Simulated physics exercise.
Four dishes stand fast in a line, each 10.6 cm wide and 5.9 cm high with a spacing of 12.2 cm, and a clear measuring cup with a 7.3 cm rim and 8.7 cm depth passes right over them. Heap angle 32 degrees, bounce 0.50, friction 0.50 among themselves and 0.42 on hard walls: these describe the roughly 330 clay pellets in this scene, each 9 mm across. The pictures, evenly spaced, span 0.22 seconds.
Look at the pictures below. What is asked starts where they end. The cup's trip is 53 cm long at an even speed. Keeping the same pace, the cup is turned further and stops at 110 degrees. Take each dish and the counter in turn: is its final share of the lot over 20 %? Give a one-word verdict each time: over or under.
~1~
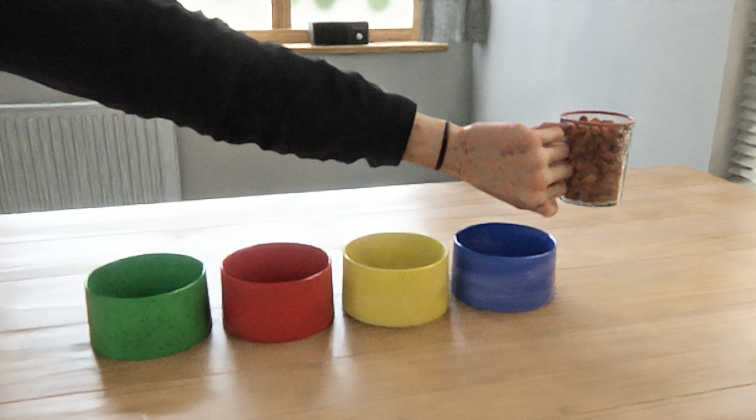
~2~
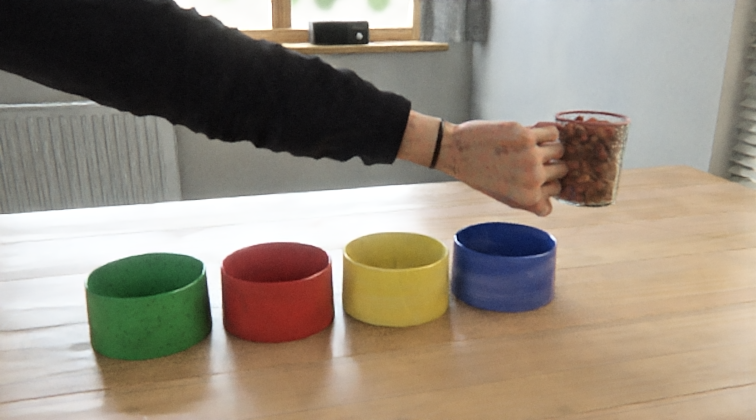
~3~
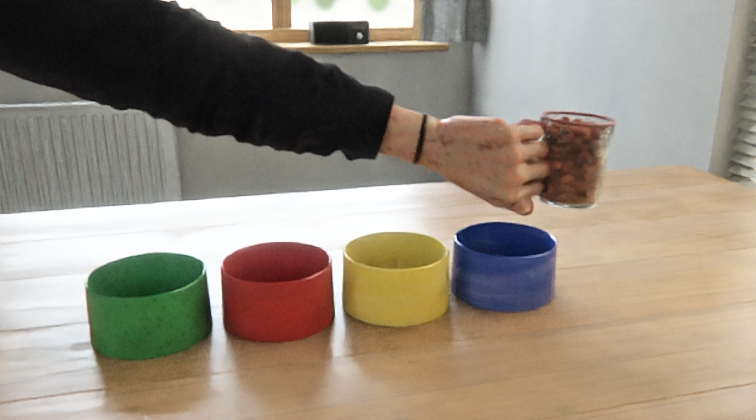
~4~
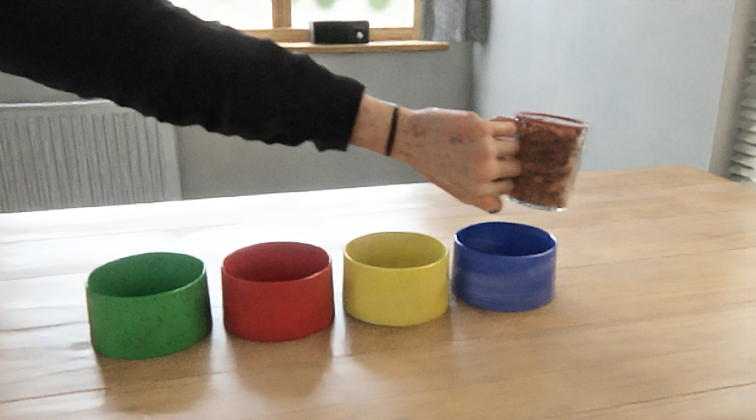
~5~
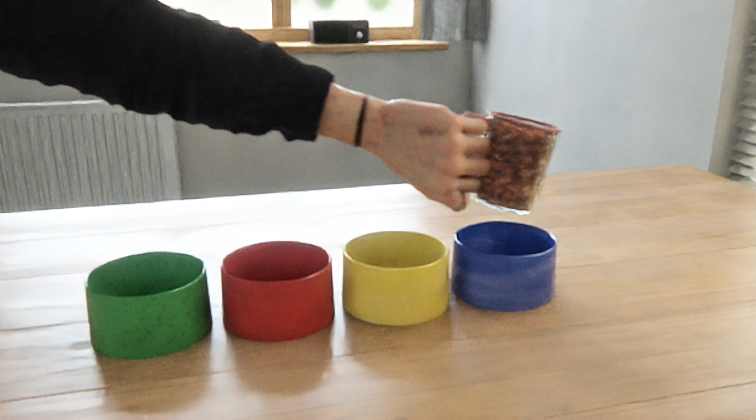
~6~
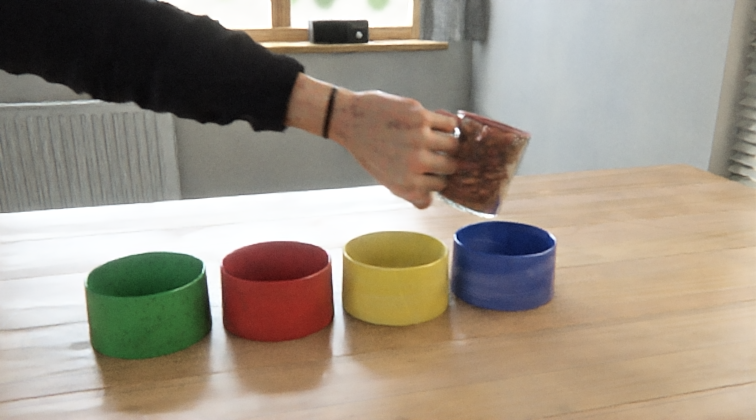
Verdicts: Red dish under, blue dish under, green dish over, yellow dish under, counter under.
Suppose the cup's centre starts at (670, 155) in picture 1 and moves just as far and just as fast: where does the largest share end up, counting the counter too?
Largest amount ends at red.
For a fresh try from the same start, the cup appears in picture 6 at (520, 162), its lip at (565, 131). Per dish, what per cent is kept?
Red: 10 / blue: 0 / green: 90 / yellow: 0.
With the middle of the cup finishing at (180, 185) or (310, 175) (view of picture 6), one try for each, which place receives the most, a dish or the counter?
Try 1 - red; try 2 - yellow.
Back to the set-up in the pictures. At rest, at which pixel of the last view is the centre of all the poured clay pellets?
About (147, 306).
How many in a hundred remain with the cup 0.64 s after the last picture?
About 100 %.
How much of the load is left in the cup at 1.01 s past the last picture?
Some 45 per cent of the load.
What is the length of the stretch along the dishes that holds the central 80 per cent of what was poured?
Length: Approx. 6 cm.
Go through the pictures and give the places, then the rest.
The first frame shows cup at (593, 158), tilt 0 degrees, lip at (628, 116), moved 0.0 cm; middle of the pieces at (594, 163); blue dish at (505, 240); yellow dish at (396, 250); red dish at (277, 262); green dish at (146, 275).
The second frame shows cup at (588, 158), tilt 1 degrees, lip at (623, 117), moved 0.6 cm; middle of the pieces at (588, 163).
The third frame shows cup at (571, 159), tilt 4 degrees, lip at (608, 119), moved 2.6 cm; middle of the pieces at (572, 164).
The fourth frame shows cup at (544, 161), tilt 8 degrees, lip at (583, 123), moved 5.9 cm; middle of the pieces at (544, 166).
The fifth frame shows cup at (512, 163), tilt 13 degrees, lip at (555, 128), moved 9.4 cm; middle of the pieces at (512, 168).
The sixth frame shows cup at (480, 165), tilt 19 degrees, lip at (525, 134), moved 12.9 cm; middle of the pieces at (480, 170); blue dish at (505, 238); yellow dish at (395, 249); red dish at (276, 261); green dish at (146, 273).
Then, 0.39 s after the last picture, tilt 63 degrees; cup holds 100 %.
Then, 0.64 s after the last picture, tilt 92 degrees; cup holds 100 %.
Then, 1.01 s after the last picture, tilt 110 degrees; cup holds 45 %, green 55 %.
In the end, red 0 %, blue 0 %, green 100 %, yellow 0 %, counter 0 %.
